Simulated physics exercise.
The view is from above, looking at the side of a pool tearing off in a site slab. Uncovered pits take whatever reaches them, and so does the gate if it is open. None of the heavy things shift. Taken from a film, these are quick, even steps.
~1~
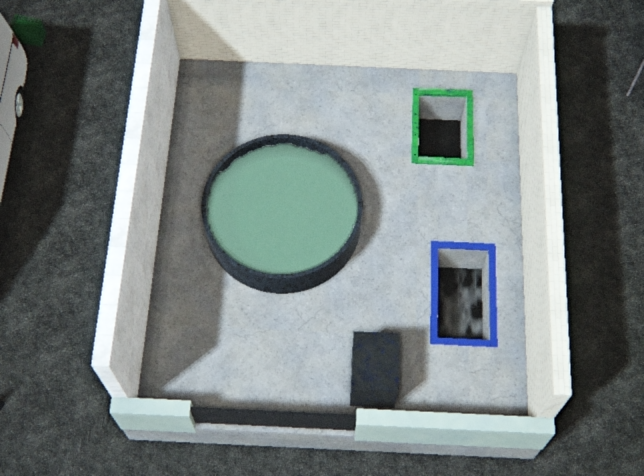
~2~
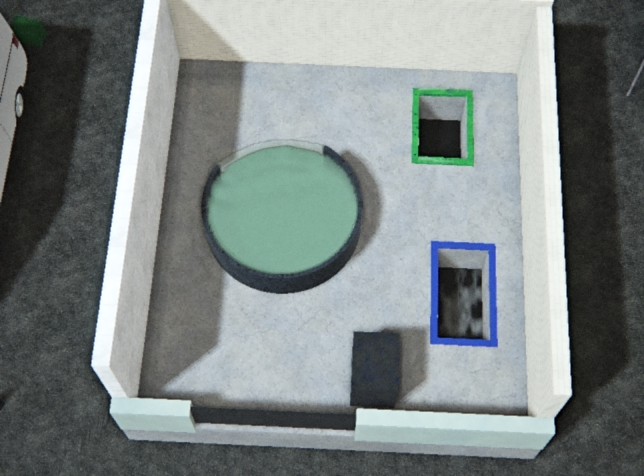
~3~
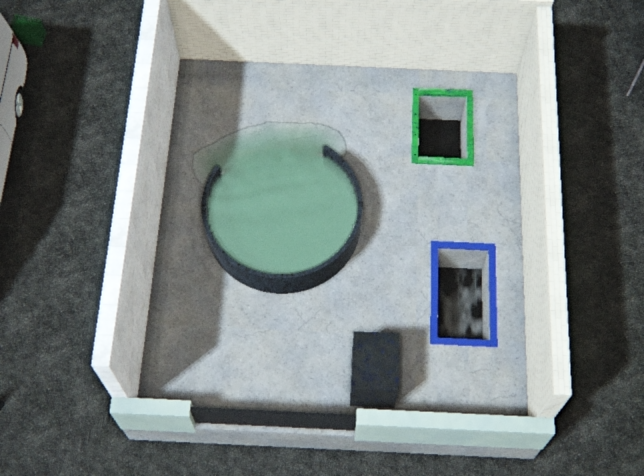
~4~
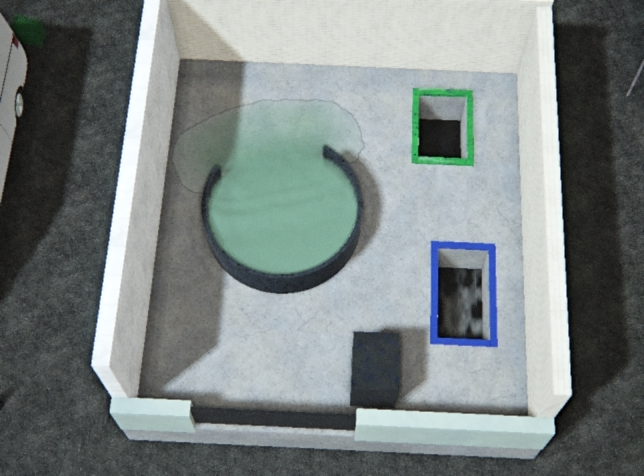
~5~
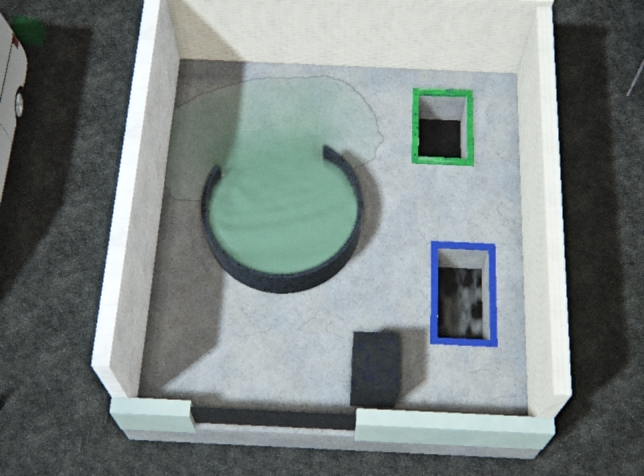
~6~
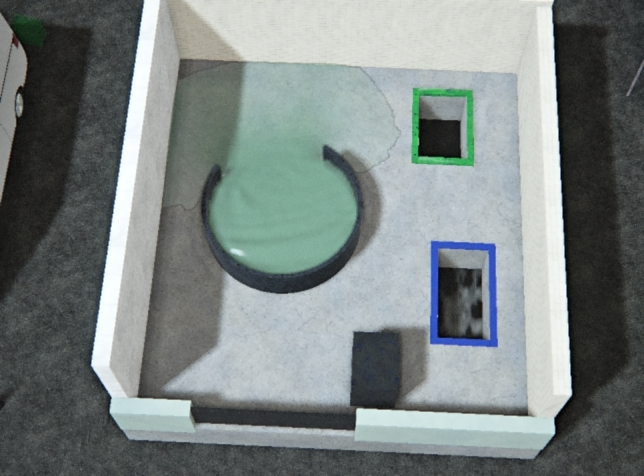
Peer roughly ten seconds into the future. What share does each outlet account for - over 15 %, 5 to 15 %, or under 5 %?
In the end I'd say the gate drains very little - not reaching five per cent; I'd say the blue pit drains a fair bit - five to fifteen per cent; I'd say the green pit drains a lot - upwards of fifteen per cent.
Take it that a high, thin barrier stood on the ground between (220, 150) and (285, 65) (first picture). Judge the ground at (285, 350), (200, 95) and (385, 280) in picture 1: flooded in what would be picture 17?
As the points were listed, they come out free from flooding, taken by the flood, and finally free from flooding.
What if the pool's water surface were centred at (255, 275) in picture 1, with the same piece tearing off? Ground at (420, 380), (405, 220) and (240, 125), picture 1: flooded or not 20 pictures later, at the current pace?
In sequence: Unflooded, next unflooded, then inundated.
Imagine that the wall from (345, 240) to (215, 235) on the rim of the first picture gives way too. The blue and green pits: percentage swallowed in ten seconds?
I'd say the blue pit gets around 30 percent and the green pit around 2 percent.
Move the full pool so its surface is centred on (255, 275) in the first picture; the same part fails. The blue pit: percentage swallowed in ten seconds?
Blue: 15 %.
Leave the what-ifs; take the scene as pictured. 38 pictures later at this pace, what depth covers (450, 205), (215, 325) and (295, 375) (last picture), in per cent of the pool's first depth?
My figures are about 8, 6 and 6 percent.
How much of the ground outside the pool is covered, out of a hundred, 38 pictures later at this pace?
That's roughly 75 per cent.
A moment on, water covers 25 % of the floor; the gate 0 %, the blue pit 0 %, the green pit 0 %.
Next, water covers 30 % of the floor; the gate 0 %, the blue pit 0 %, the green pit 0 %.
Then, water covers 45 % of the floor; the gate 0 %, the blue pit 0 %, the green pit 4 %.
Later, water covers 75 % of the floor; the gate 0 %, the blue pit 3 %, the green pit 15 %.
In the end, water covers 100 % of the floor; the gate 0 %, the blue pit 11 %, the green pit 21 %.
